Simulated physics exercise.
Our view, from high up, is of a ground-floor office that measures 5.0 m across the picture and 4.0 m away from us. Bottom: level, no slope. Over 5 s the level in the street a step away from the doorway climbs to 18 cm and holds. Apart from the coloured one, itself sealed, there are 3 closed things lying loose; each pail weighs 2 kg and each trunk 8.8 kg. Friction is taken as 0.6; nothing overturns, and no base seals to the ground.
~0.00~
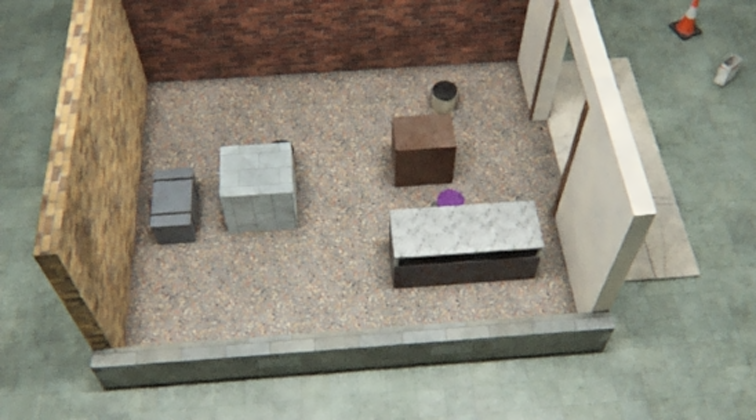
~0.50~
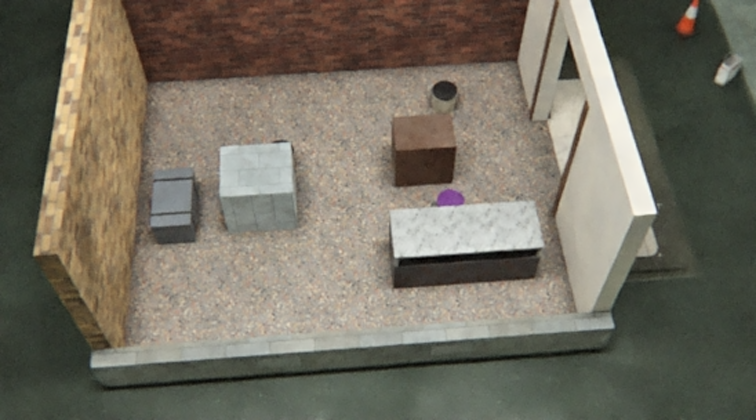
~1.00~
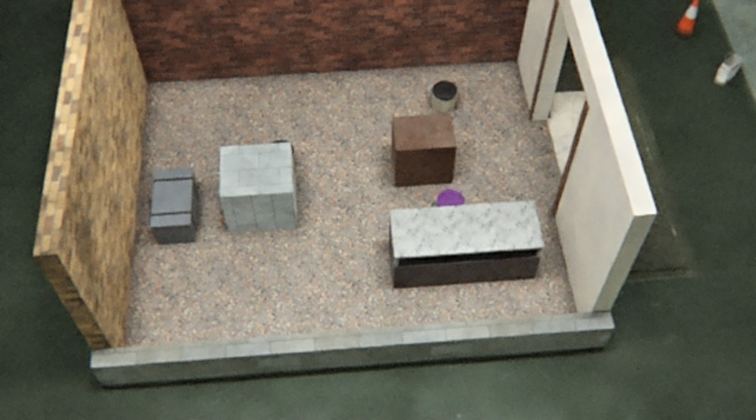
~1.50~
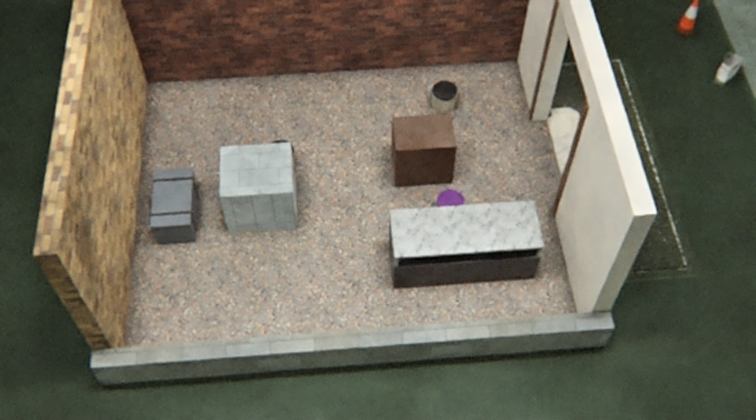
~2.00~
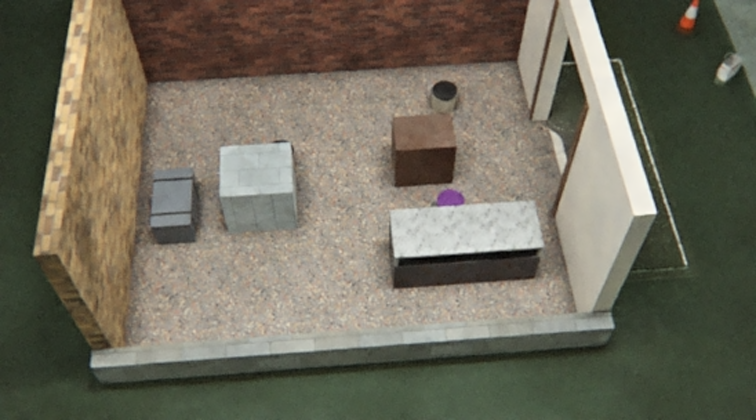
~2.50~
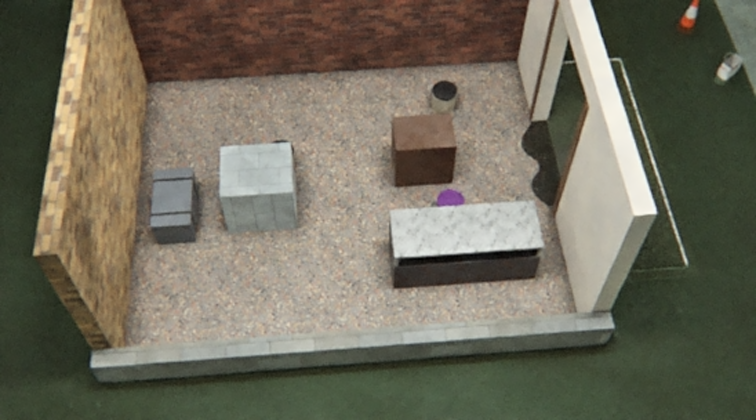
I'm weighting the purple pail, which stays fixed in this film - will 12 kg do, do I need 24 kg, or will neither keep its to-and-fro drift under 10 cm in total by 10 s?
You need 24 kg.
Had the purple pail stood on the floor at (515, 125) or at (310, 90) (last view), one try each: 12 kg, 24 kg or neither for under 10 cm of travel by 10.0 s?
Well, at the first spot either weight will do, and at the second either weight will do.
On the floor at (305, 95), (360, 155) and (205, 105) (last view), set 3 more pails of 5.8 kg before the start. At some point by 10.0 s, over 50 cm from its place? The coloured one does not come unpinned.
One by one: Too far, not far enough and not far enough.
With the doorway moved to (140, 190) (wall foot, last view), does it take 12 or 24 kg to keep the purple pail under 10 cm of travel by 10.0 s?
In that setup the first mass works.
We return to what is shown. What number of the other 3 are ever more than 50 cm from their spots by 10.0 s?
1.
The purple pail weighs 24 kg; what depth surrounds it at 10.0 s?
Roughly 9 cm.
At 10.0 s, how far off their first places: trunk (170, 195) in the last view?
In that order: 0 centimetres.
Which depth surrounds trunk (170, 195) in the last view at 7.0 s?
0 cm.
After 3.5 s the purple pail would be 0 cm from its start with 12 kg and 0 cm from its start with 24 kg; 0 cm of water round it then.
After 4.5 s the purple pail would be 0 cm from its start with 12 kg and 0 cm from its start with 24 kg; 4 cm of water round it then.
After 7.0 s the purple pail would be 22 cm from its start with 12 kg and 0 cm from its start with 24 kg; 9 cm of water round it then.
After 10.0 s the purple pail would be 75 cm from its start with 12 kg and 0 cm from its start with 24 kg; 9 cm of water round it then.
